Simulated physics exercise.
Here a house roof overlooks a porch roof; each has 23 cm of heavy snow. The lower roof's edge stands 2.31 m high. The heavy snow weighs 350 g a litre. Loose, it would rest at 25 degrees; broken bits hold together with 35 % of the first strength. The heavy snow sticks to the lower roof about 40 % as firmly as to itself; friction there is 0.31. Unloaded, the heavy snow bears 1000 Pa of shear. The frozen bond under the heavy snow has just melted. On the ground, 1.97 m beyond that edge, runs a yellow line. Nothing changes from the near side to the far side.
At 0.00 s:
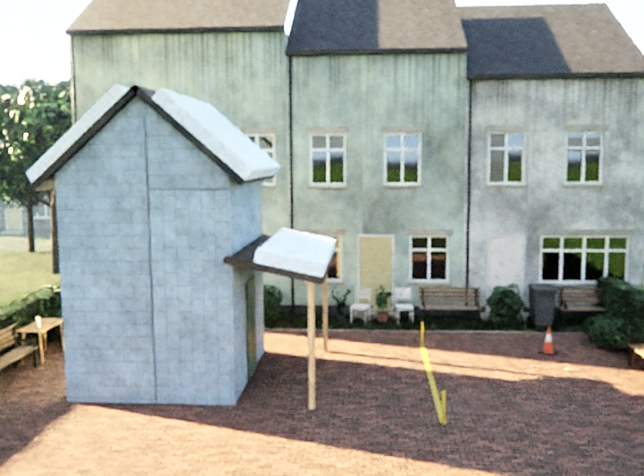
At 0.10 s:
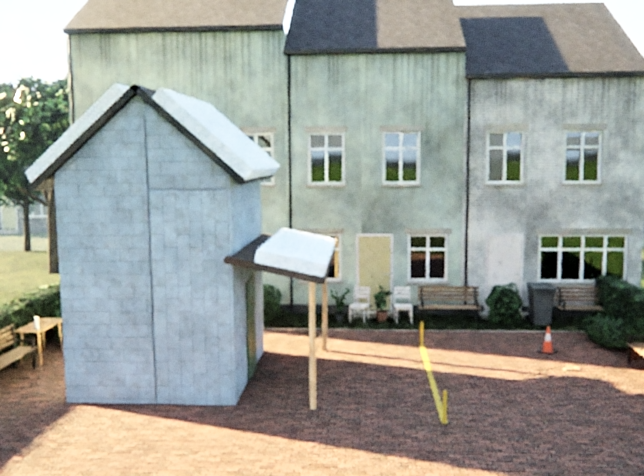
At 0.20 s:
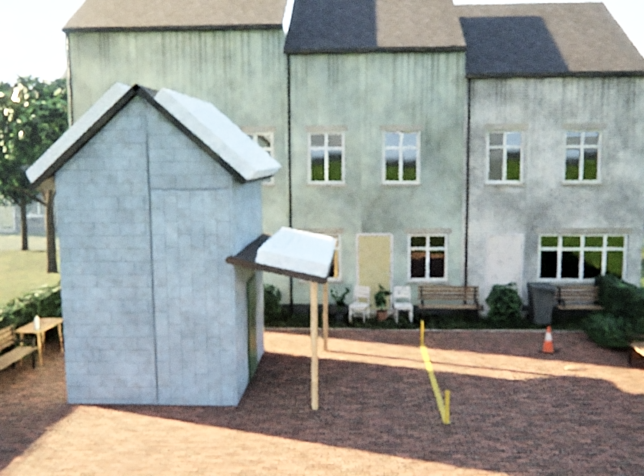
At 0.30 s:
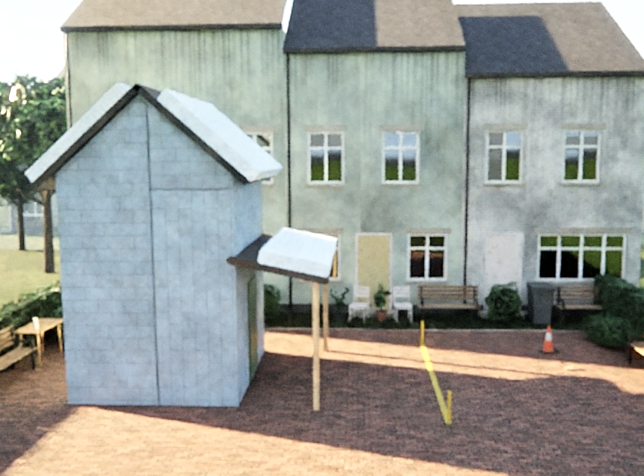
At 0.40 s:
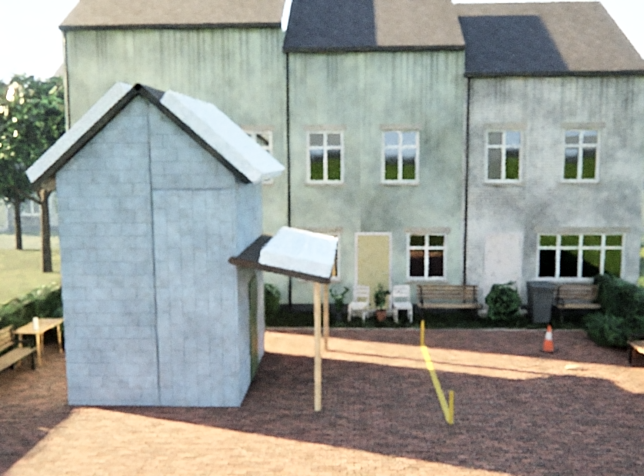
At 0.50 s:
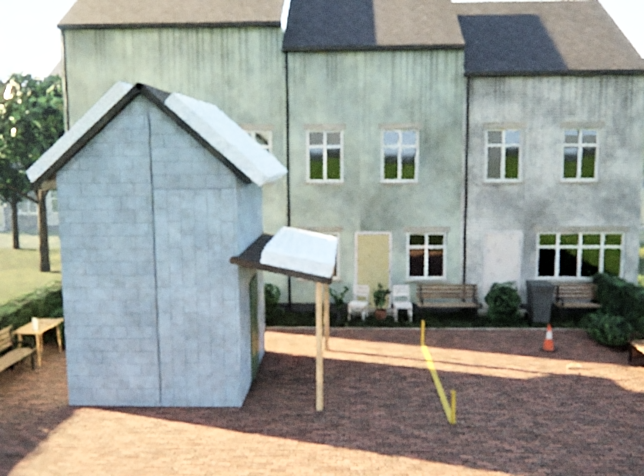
Snow on the main roof of the small blue-grey building creeps slightly down its right slope toward the lower porch roof, while the porch, the yellow line on the brick ground and the row of houses behind show little change.
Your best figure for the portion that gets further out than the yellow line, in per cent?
Close to 1 per cent.
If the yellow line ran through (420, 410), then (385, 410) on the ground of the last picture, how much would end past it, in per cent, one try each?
In that order: 5 %, 25 %.
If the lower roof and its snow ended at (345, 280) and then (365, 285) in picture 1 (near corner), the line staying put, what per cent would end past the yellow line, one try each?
In turn about 1 %, 0 %.
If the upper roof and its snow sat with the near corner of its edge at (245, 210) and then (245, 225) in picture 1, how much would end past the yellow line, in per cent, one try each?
In that order: 0 %, 0 %.
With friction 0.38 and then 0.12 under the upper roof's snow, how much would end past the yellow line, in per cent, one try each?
In turn about 12 %, 25 %.
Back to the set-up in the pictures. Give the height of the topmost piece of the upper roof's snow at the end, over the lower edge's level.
Some 0.6 m.
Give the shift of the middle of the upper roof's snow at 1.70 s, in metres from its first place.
About 2.4 m.
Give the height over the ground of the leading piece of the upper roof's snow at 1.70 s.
Roughly 2.6 m.
After 1.05 s, none is below the lower edge and 0 % is past the line.
After 1.70 s, none is below the lower edge and 0 % is past the line.
After 2.35 s, 29 % is below the lower edge and 0 % is past the line.
After 3.00 s, 58 % is below the lower edge and 1 % is past the line.
After 3.80 s, at the end, 58 % is below the lower edge and 1 % is past the line.
